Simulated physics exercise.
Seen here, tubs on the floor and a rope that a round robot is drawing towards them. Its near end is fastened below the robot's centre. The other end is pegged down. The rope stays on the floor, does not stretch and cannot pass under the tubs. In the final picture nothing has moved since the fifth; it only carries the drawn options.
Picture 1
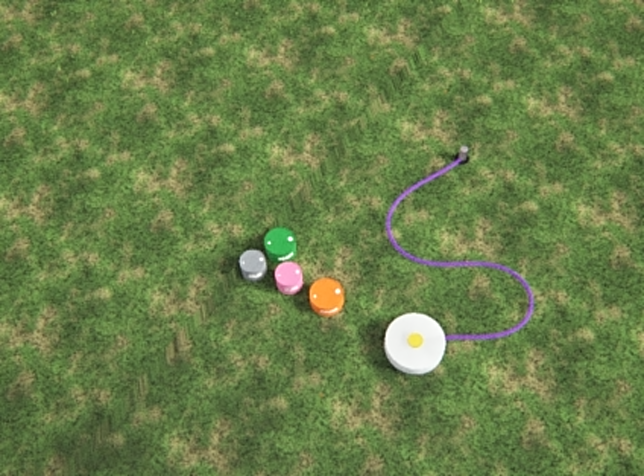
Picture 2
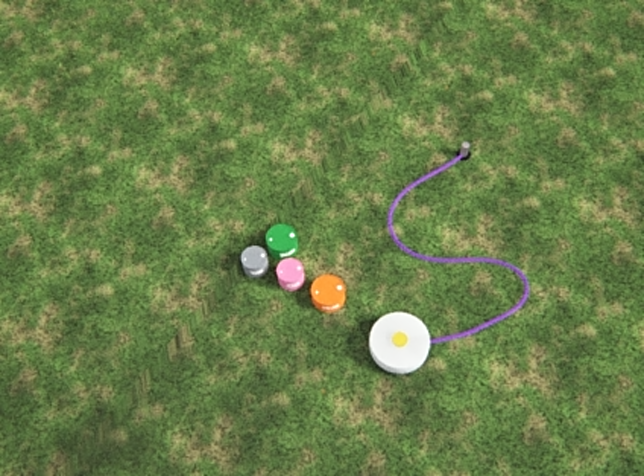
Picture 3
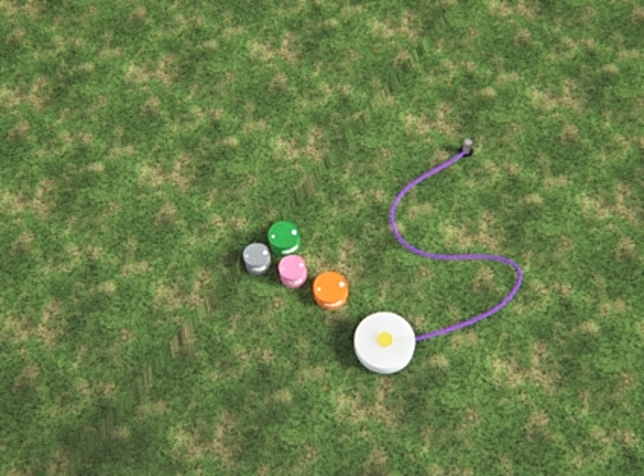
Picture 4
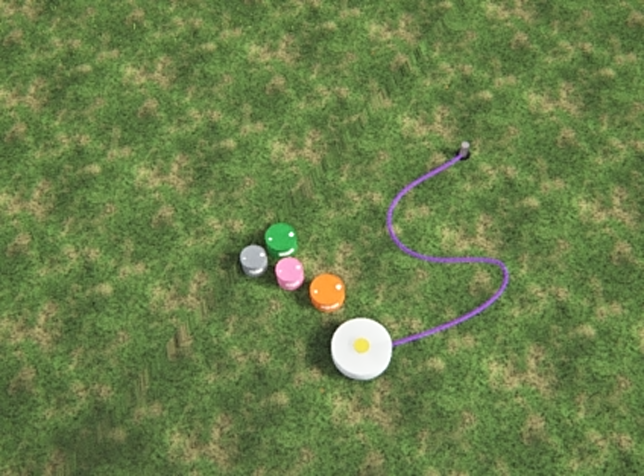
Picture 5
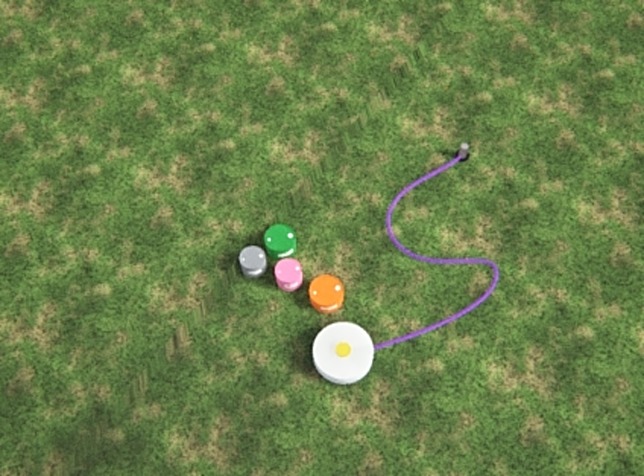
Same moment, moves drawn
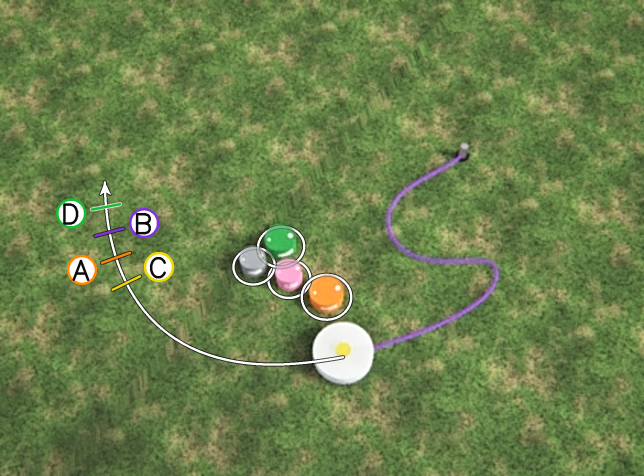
A round white robot slides left across the grass, pulling a purple rope below four small tubs.
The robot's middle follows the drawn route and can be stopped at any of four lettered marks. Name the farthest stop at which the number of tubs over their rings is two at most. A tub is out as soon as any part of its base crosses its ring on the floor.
As far as tick B.
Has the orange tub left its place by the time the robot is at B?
By then, yes.
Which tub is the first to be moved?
Orange.
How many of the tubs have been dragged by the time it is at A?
By then, one.
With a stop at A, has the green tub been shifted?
By then, no.
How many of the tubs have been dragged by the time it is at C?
The count is none.
On the copy, A at (116, 258); B at (110, 232); C at (126, 283); D at (106, 207); the route from (343, 357) via (155, 323) to (105, 182).
On B. First, robot (226, 356).
Then, robot (138, 301).
Finally, robot (107, 227); pink tub (287, 269); orange tub (315, 262); one over the rings.
By contrast, A is within the limit but short; C is within the limit but short; D has four over the rings.
